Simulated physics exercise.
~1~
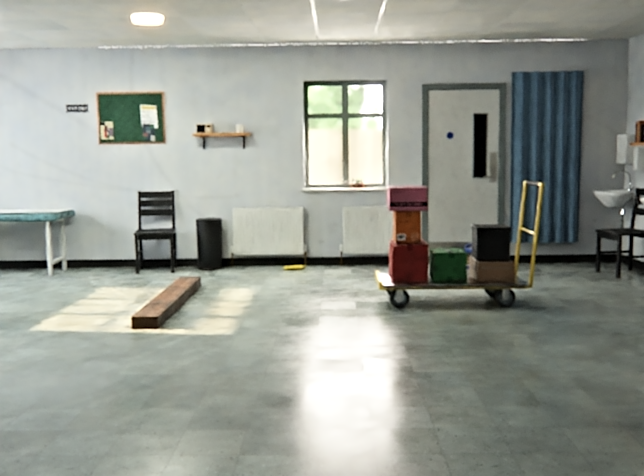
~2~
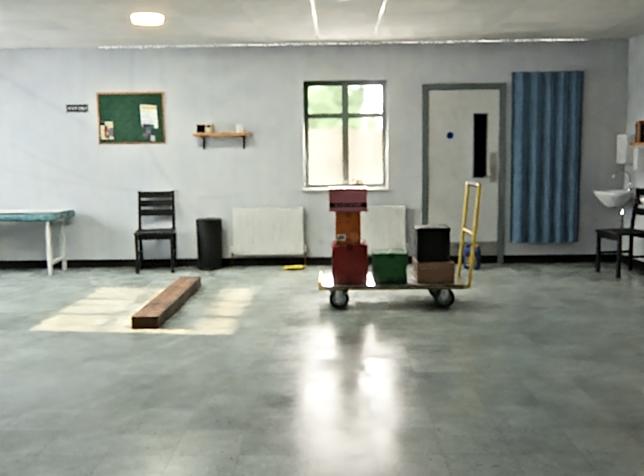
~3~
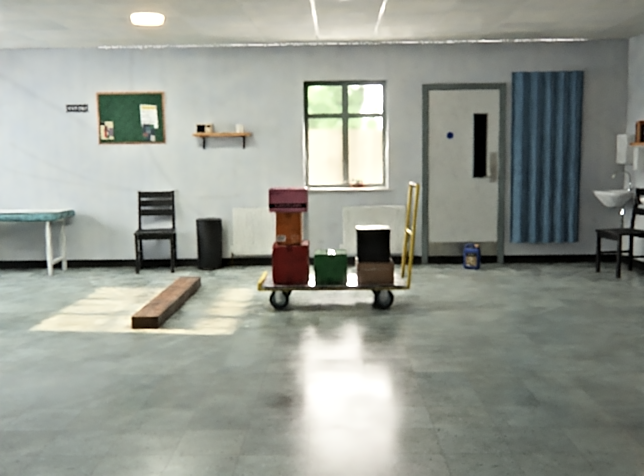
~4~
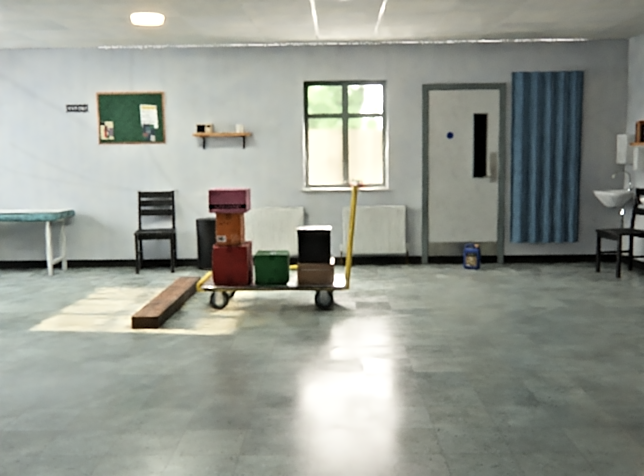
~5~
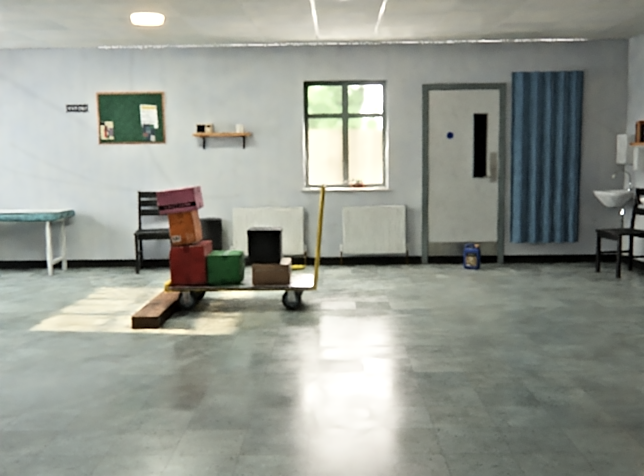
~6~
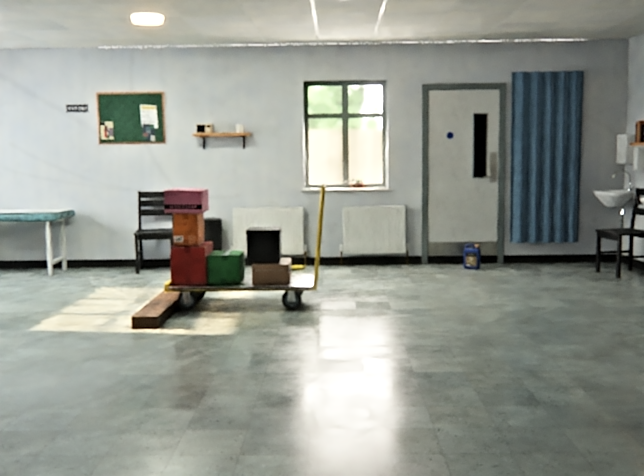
A flat cart with a yellow handle carries a small load across the shiny grey floor of a plain room, seen from the side by a still camera. At its front, a pink carton sits on an orange one above a red parcel, with a green carton, then a black tote on a brown box behind. The cart rolls left past the window and radiators towards a long brown kerb in a patch of sunlight. It stops against the kerb, and the pink carton tips forward on the leaning orange one. Both settle back, and everything rests still aboard.
